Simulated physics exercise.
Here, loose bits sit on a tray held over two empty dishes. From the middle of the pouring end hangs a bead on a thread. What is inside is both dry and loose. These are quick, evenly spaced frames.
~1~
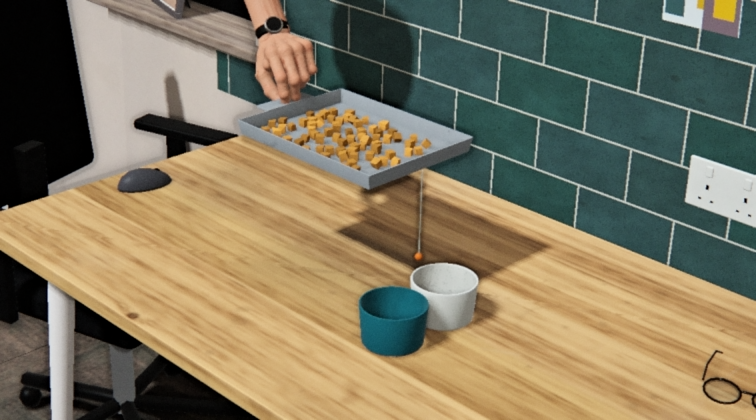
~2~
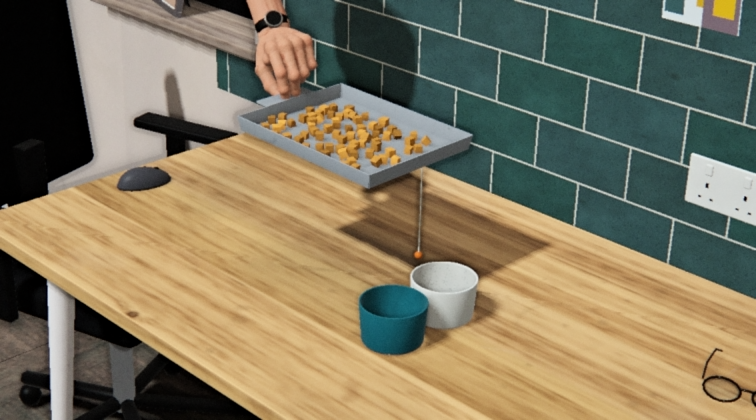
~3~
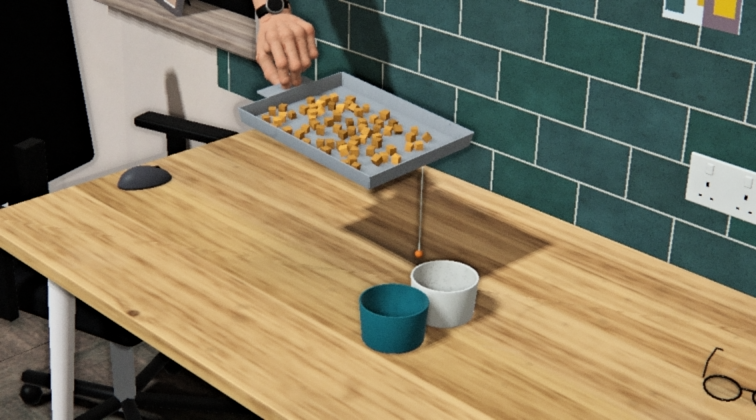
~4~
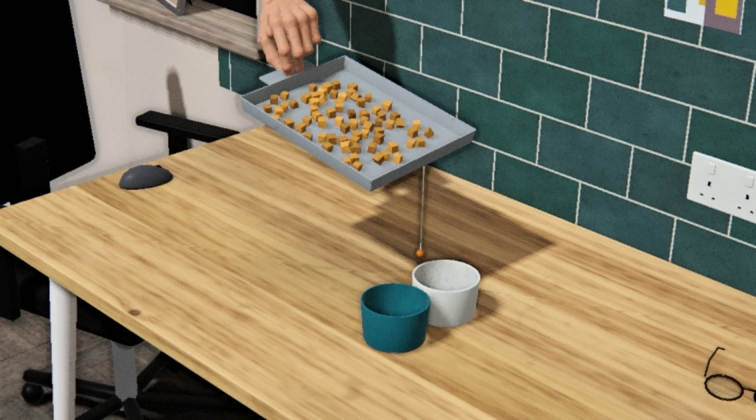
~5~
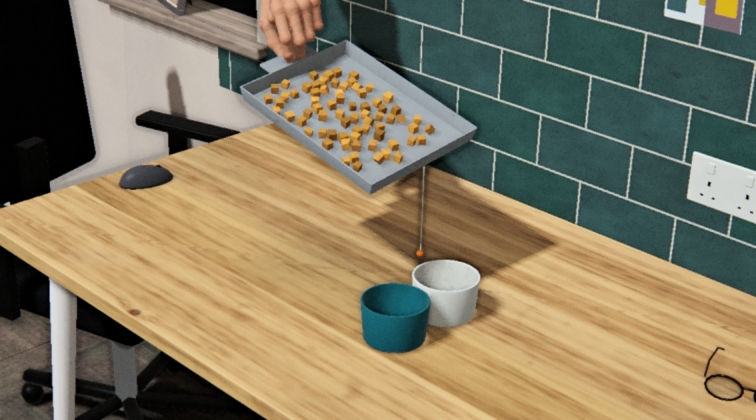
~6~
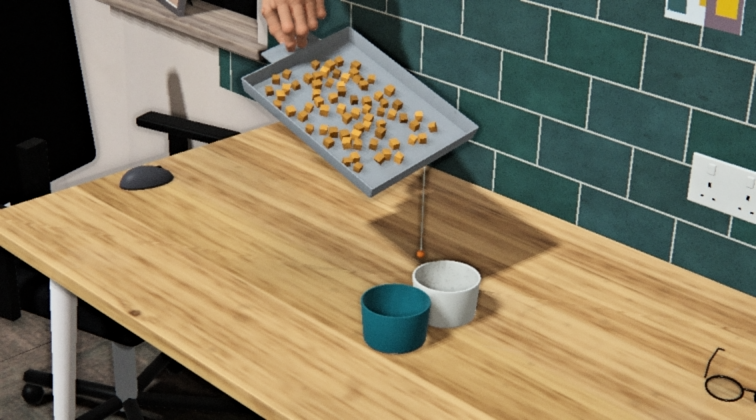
The footage shows a hand holding a grey tray of small golden-brown cubes above a teal dish and a white dish on a wooden table, then steadily raising the near-hand end so the tray slants more steeply.
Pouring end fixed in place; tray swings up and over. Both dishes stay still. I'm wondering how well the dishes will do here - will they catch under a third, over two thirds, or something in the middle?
What lands in the dishes is a third or more, up to two thirds.
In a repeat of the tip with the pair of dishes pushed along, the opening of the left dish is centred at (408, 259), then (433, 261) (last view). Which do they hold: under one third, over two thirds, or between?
Taking the tries in order: Below one third and under a third.
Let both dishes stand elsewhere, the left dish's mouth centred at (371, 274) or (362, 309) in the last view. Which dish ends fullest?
Trial 1: The one on the left side. Trial 2: The one on the right side.
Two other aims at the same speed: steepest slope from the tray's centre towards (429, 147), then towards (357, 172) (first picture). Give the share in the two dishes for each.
Shares: About 0 in a hundred, then about 20 in a hundred.
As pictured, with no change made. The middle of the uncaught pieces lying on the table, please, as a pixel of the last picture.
I'd put the middle at roughly (366, 316).
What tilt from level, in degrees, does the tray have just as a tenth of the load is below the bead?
At roughly 80°.
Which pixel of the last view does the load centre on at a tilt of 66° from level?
Somewhere about pixel (375, 164).
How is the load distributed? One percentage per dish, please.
Result - left dish: 50 %; right dish: 0 %.
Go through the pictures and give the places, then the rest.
The first frame shows corners of the pouring end at (369, 174) and (469, 137), level; middle of the load at (351, 140), croutons; left dish at (418, 332); right dish at (468, 306); bead on its thread at (419, 257).
The second frame shows corners of the pouring end at (369, 173) and (469, 135), level; middle of the load at (351, 136).
The third frame shows corners of the pouring end at (370, 175) and (470, 132), tipped barely, lowest at the left corner; middle of the load at (352, 131).
The fourth frame shows corners of the pouring end at (371, 178) and (472, 129), tipped a little, lowest at the left corner; middle of the load at (354, 124).
The fifth frame shows corners of the pouring end at (372, 182) and (473, 127), tipped clearly, lowest at the left corner; middle of the load at (354, 118).
The sixth frame shows corners of the pouring end at (372, 186) and (475, 127), tipped clearly, lowest at the left corner; middle of the load at (356, 114), a small part on the move; left dish at (420, 329); right dish at (470, 304).
Soon, tray tipped steeply; nearly all on the tray; a stray few in the air.
A while on, tray tipped past a quarter turn; about half on the tray; about a third in the left dish; a small part outside both; a small part in the air.
Towards the end, tray tipped past a quarter turn; about half in the left dish; a small part in the right dish; about half outside both.
Finally, tray tipped past a quarter turn; about half in the left dish; a small part in the right dish; about half outside both.
